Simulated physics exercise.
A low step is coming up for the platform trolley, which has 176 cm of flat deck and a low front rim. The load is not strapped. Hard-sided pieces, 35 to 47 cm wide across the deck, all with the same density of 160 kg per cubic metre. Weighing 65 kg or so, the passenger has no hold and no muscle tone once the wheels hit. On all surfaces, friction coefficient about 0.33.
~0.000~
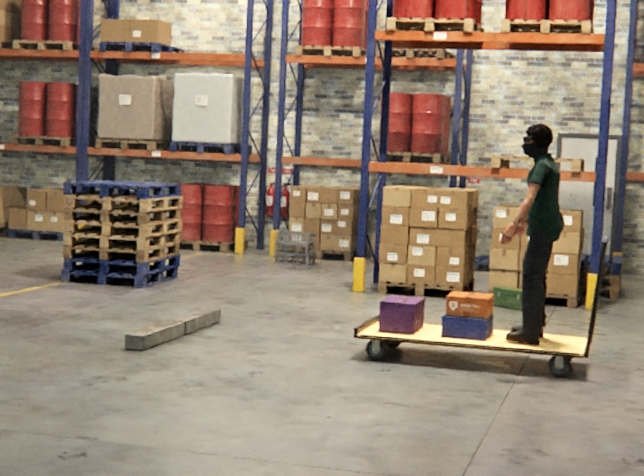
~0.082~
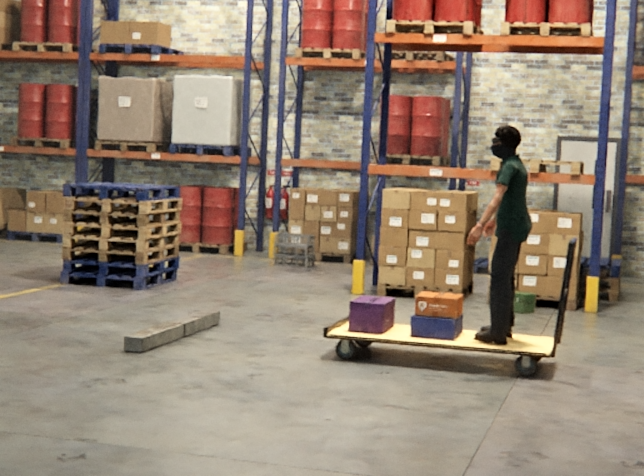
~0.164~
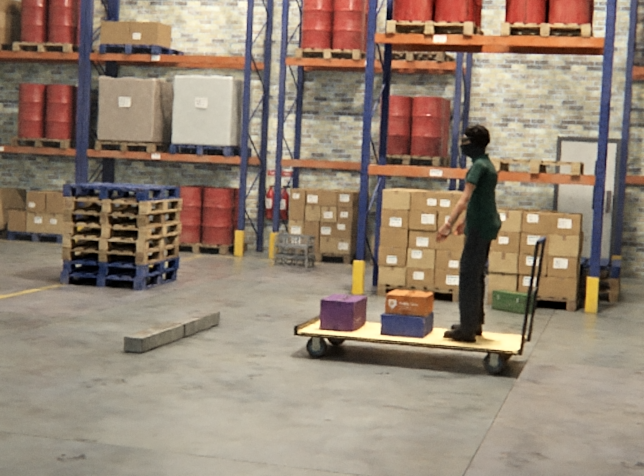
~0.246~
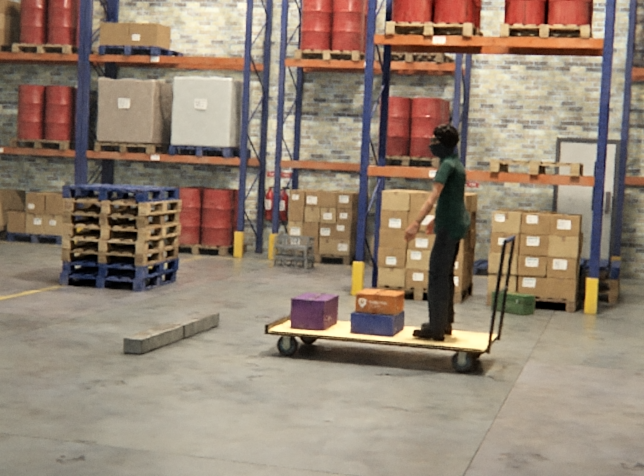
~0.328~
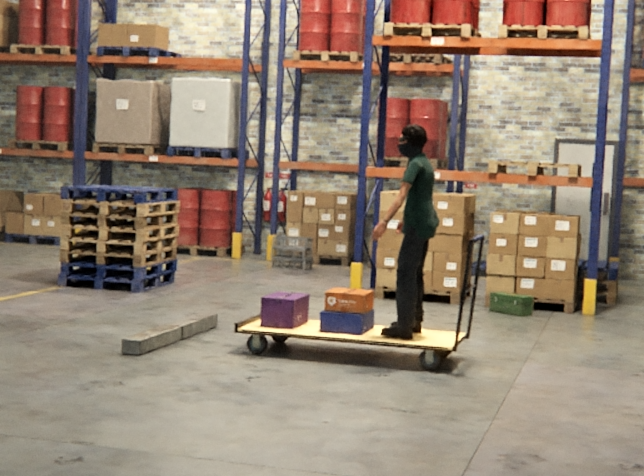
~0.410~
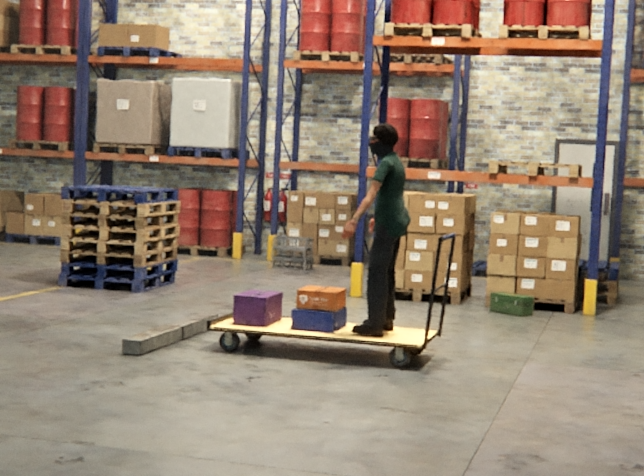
In a warehouse lined with racks of red drums and boxes, a person in a dark green top stands on a flat trolley carrying purple, orange and blue boxes. The trolley rolls steadily left across the concrete floor, drawing close to a low grey block as the rider stays upright.
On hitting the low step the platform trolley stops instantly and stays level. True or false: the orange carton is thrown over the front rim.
True.
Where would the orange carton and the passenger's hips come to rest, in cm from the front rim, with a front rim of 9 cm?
Then orange 20 behind, hips 40 past.
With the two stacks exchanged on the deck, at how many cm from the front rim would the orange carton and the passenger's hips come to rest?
Then orange 220 past, hips 70 past.
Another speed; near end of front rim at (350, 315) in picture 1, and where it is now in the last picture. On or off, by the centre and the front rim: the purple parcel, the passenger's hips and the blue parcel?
Then the purple one is no longer aboard, the hips are no longer aboard and the blue one is still in place.
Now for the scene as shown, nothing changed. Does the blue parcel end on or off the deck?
End result - blue: Stays.
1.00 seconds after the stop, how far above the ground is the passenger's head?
Height: Approx. 10 cm up.
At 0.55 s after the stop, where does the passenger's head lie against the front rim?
Roughly 60 cm past the front rim.
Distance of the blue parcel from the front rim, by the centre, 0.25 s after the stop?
Roughly 45 cm behind it.
Impact comes at 0.56 s.
After 1.11 s the orange carton is 23 cm past the rim, tilted 35°, near (150, 290) in the last picture's view.
After 1.56 s the orange carton is 77 cm past the rim, tilted 30°, near (93, 308) in the last picture's view.
Final state at 4.6 s, past the rim, purple parcel, orange carton and the passenger's hips; behind it, blue parcel.
